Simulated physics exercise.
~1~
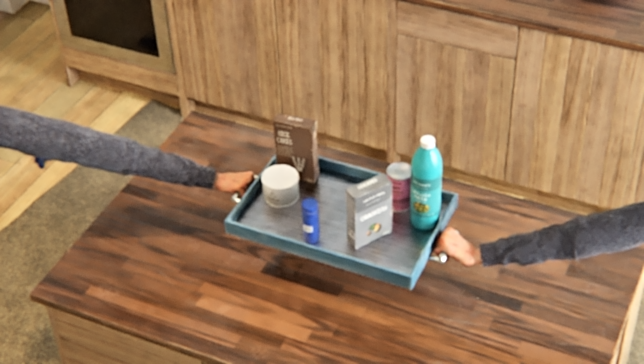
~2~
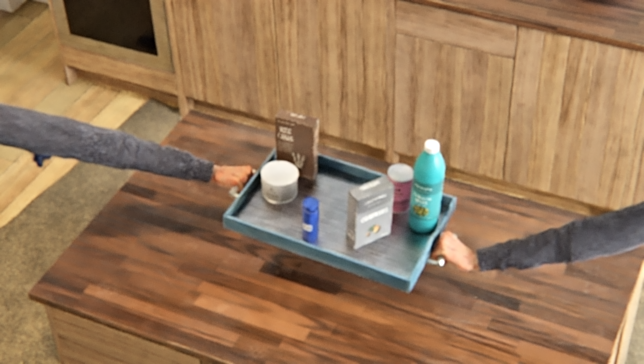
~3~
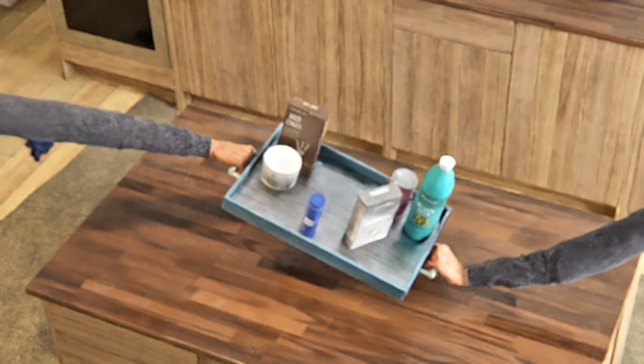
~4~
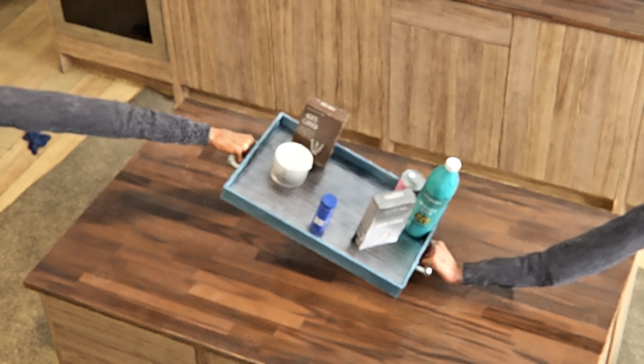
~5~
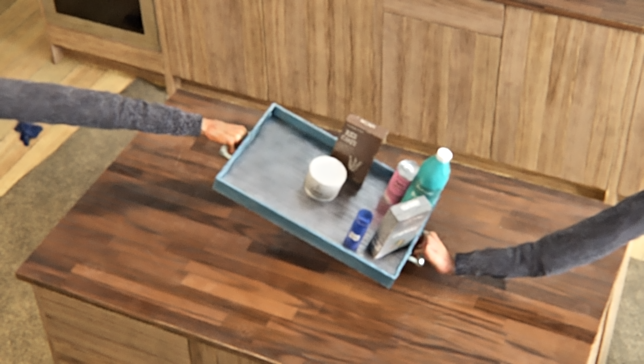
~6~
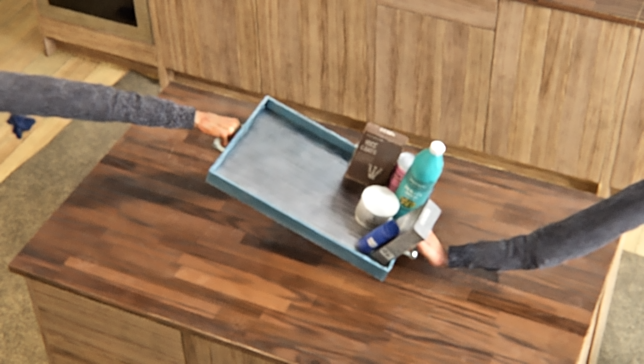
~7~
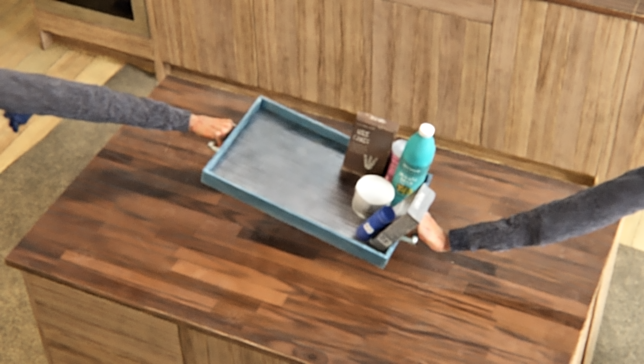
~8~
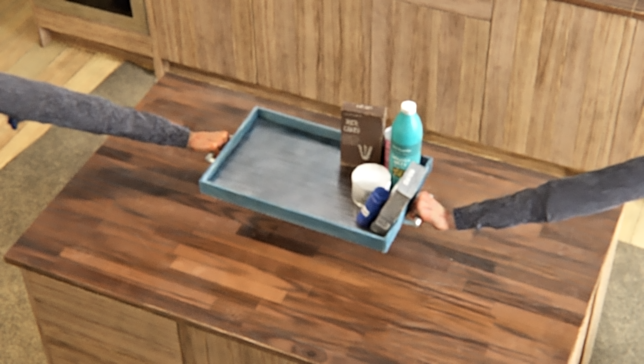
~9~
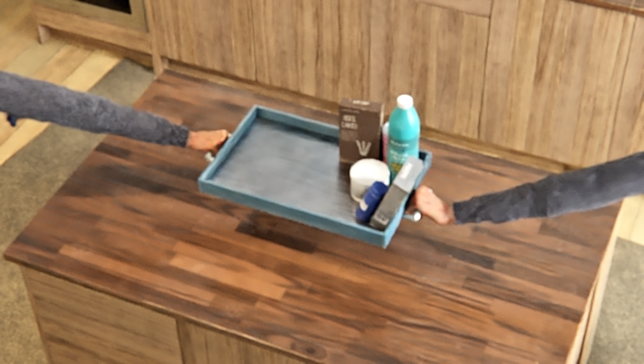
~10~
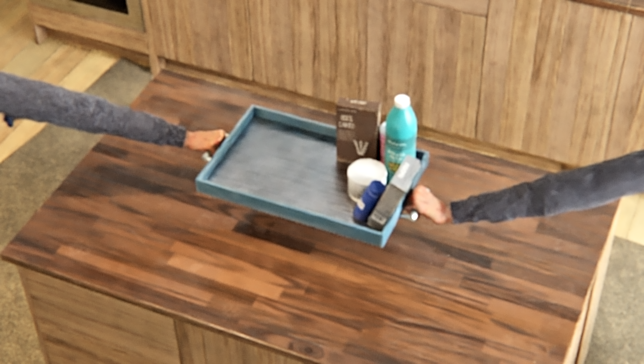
Two hands in dark grey sleeves hold a blue-rimmed serving tray above a dark wooden counter, seen from above with pale wooden cabinets behind. On it stand a white tub and brown packet toward the left, a small blue shaker in the middle, and a grey packet, pink tin and turquoise bottle toward the right. The tray tips down to the right, and the items slide that way and bunch together at the low end. The hands then bring it back level. Everything stays aboard, crowded at the right, with the blue shaker and grey packet left leaning.
